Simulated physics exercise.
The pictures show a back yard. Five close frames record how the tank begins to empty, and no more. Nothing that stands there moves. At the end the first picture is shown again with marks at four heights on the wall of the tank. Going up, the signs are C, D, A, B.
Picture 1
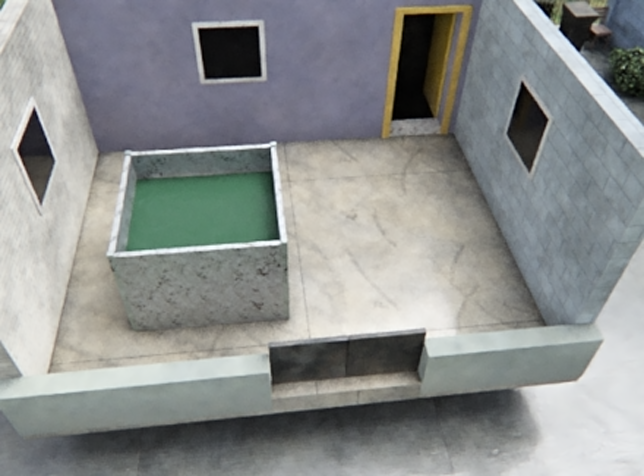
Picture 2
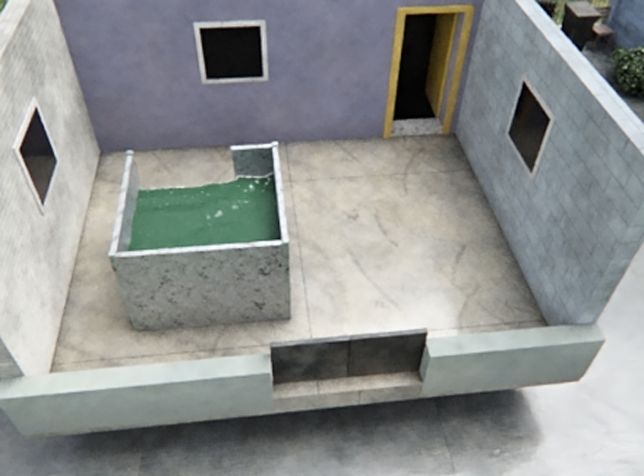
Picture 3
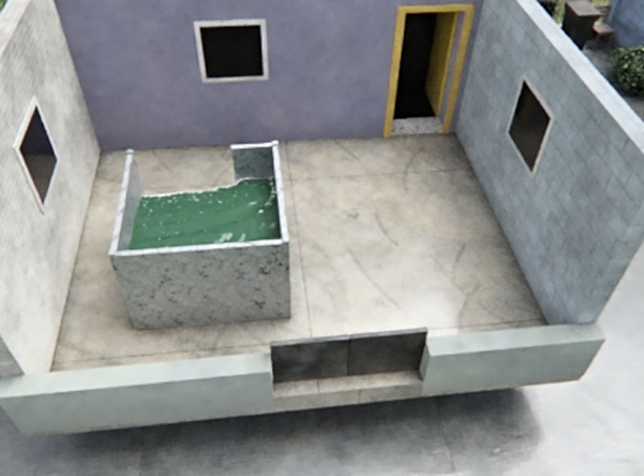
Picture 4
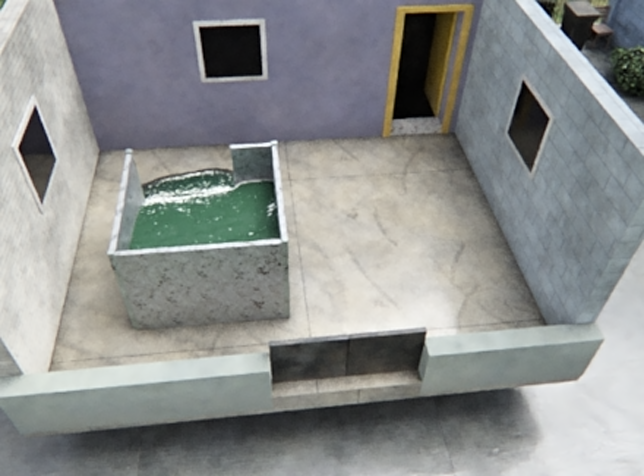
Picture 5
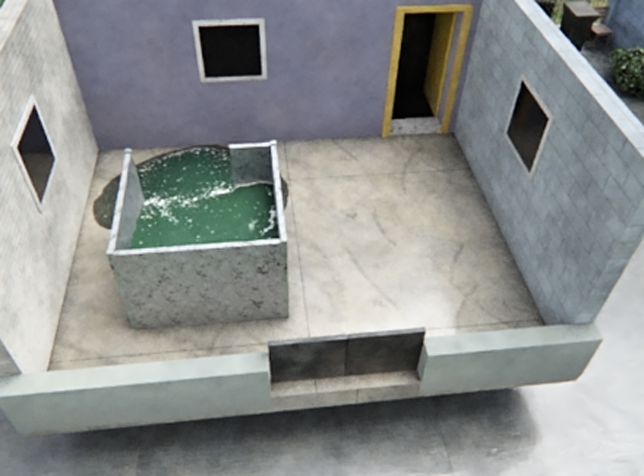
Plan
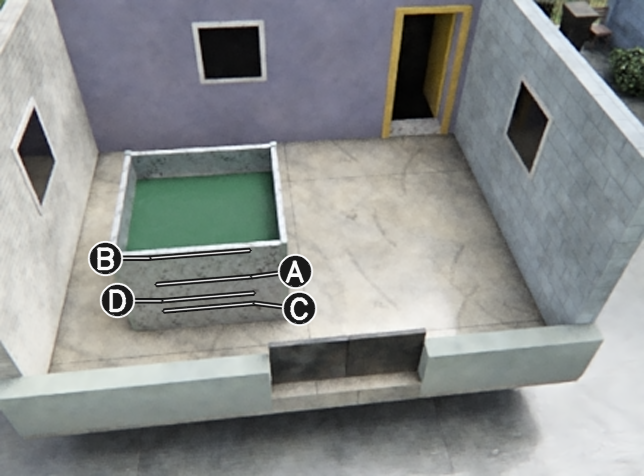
Green water sloshes in a stone tank, then pours through its open back onto the yard floor.
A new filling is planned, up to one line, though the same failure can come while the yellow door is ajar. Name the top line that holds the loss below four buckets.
I would pick level A.
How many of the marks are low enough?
Three of them.
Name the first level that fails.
B it is.
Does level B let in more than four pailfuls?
Yes, that goes wrong.
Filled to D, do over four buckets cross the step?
No, not at all.
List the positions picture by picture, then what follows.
The first picture shows water in the tank at rest, its middle at (204, 218); foot of the yellow doorway at (414, 135); shut gate at (347, 343).
In the second picture, water covers 2 % of the ground, its front hidden from here.
In the third picture, water covers 4 % of the ground, its front hidden from here.
In the fourth picture, water covers 9 % of the ground, its front hidden from here.
In the fifth picture, water covers 17 % of the ground, its front hidden from here.
On the marked copy, A at (204, 280); B at (199, 254); C at (209, 307); D at (207, 296); from the bottom up C, D, A, B.
With A, a bucket or two gets in.
With B, about 13 bucketfuls get in.
With C, nothing gets over.
With D, nothing gets over.
